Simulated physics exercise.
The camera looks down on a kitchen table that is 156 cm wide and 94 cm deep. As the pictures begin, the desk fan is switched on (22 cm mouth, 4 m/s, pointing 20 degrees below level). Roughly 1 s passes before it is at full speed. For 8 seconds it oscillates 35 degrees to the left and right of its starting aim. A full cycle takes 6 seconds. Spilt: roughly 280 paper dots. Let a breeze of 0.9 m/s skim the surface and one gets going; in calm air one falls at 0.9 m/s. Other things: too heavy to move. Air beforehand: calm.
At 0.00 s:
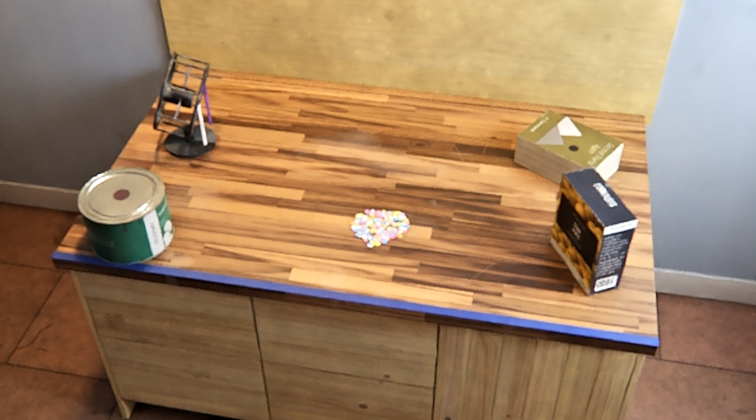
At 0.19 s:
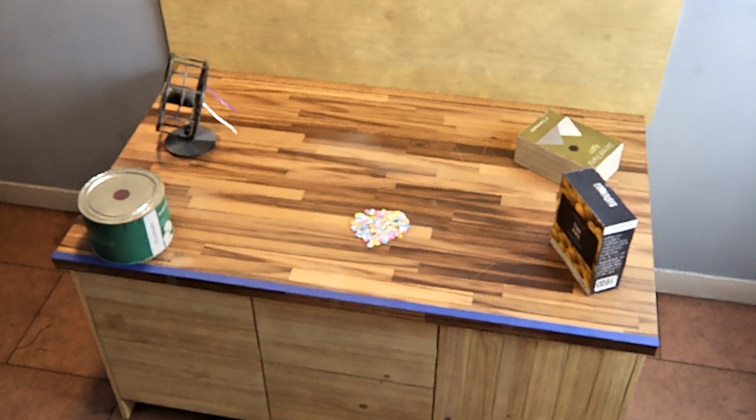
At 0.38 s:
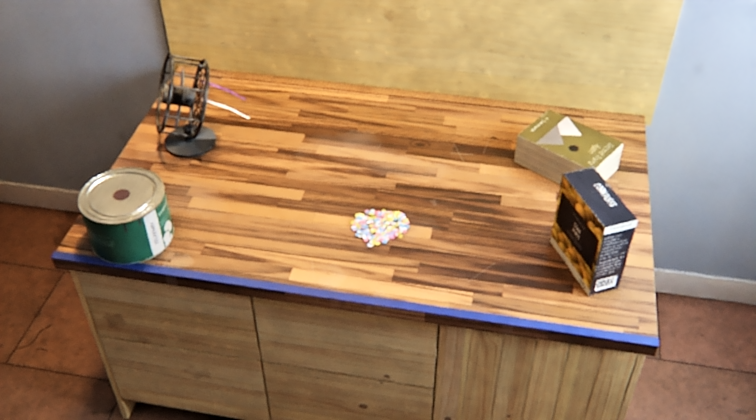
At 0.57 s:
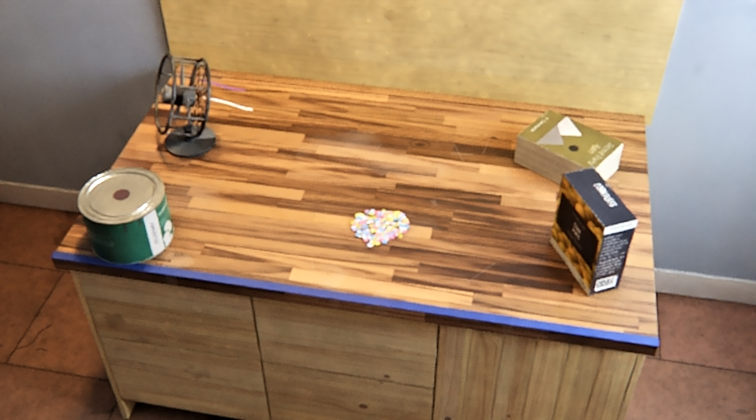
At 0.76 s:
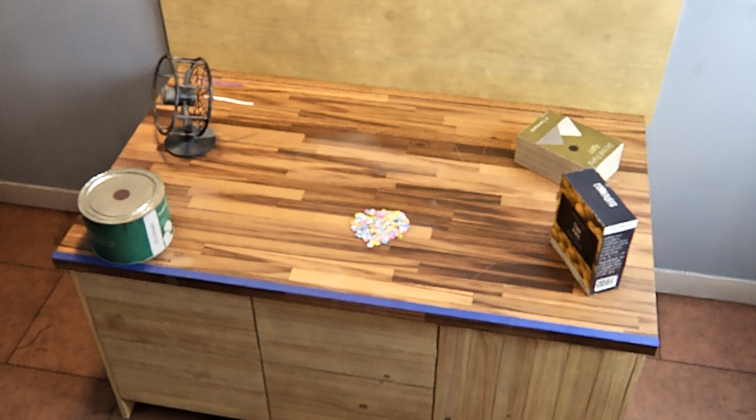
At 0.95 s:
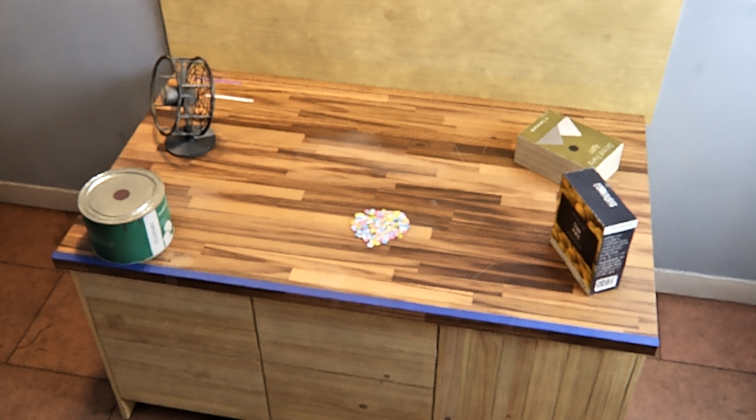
On a wooden table, a small black desk fan swivels beside still, pale paper dots.
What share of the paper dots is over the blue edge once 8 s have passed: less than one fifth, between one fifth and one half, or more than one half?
More than one half.
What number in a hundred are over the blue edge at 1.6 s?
0 % or thereabouts.
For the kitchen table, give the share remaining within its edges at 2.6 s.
I'd put it near 100 per cent at that time.
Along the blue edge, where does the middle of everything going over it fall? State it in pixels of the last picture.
Near (569, 333).
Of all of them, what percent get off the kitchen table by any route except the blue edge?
0 per cent.
After 1.6 s the count stands so, 0 % are over the blue edge; the middle of those left on the top is near (380, 226).
After 2.6 s the count stands so, 0 % are over the blue edge; the middle of those left on the top is near (383, 226).
After 4.4 s the count stands so, 100 % are over the blue edge.
After 8.0 s, at the end, 100 % are over the blue edge.
